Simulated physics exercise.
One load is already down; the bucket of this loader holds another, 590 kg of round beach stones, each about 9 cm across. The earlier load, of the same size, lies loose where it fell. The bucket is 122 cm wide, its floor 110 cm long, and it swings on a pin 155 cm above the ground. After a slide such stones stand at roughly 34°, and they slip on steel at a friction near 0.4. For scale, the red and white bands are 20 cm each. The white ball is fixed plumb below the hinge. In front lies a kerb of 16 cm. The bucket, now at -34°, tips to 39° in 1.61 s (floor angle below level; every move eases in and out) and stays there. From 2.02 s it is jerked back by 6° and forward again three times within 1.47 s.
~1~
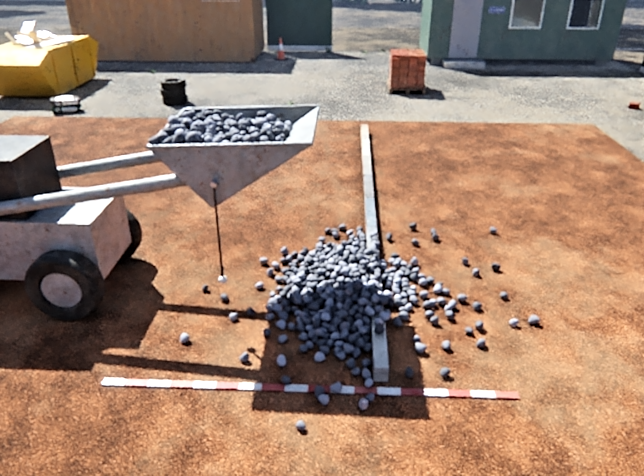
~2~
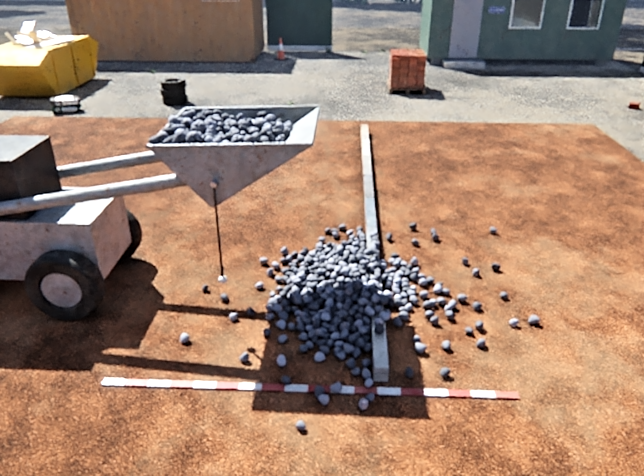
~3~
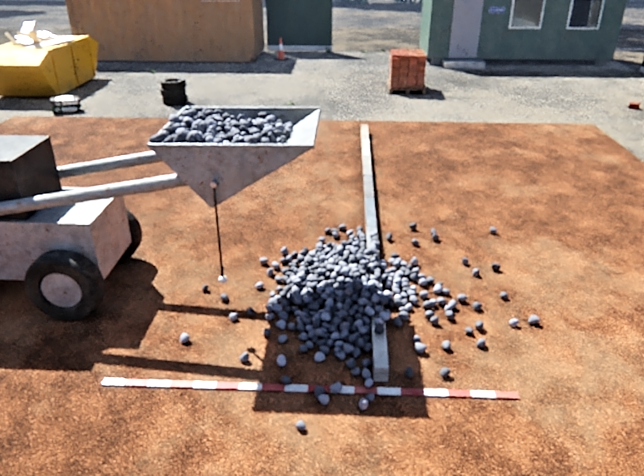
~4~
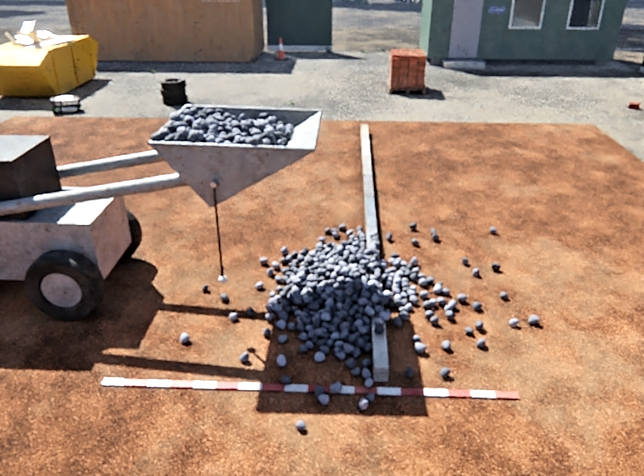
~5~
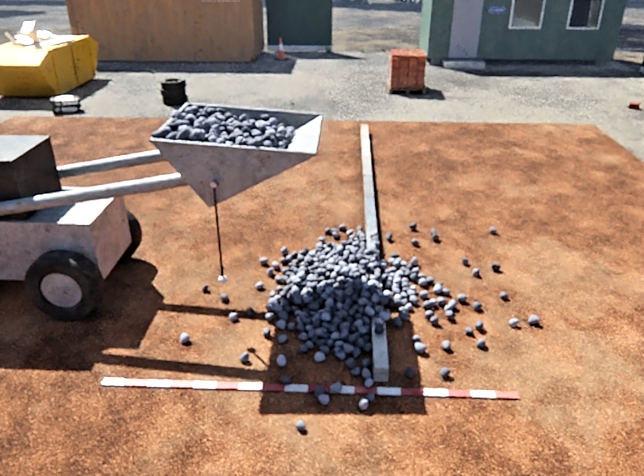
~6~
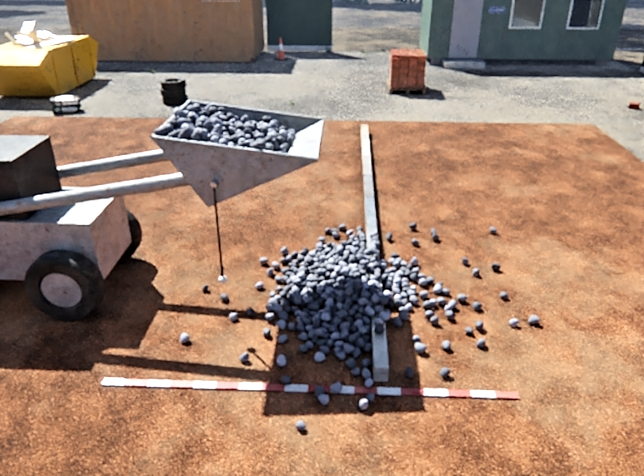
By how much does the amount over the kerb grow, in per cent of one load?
Some 28 per cent is added.
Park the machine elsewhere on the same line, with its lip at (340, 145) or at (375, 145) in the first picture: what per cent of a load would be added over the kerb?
About 60 and 90 per cent.
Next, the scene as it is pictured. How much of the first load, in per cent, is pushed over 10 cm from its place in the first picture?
Roughly 30 per cent of them.
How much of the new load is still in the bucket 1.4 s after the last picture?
It holds some 40 per cent.
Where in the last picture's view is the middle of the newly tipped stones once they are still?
Near (340, 281).
Then, 0.9 s after the last picture the floor is at 28°; in per cent of one load, 98 in the bucket, 88 on this side of the kerb, 13 over the kerb; the foremost stones are at (494, 281).
Then, 1.4 s after the last picture the floor is at 39°; in per cent of one load, 38 in the bucket, 149 on this side of the kerb, 14 over the kerb; the foremost stones are at (494, 281).
Then, 3.6 s after the last picture the floor is at 39°; in per cent of one load, 0 in the bucket, 158 on this side of the kerb, 42 over the kerb; the foremost stones are at (507, 272).
Then, 6.4 s after the last picture the floor is at 39°; in per cent of one load, 0 in the bucket, 158 on this side of the kerb, 42 over the kerb; the foremost stones are at (507, 272). Net gain over the kerb, 28.
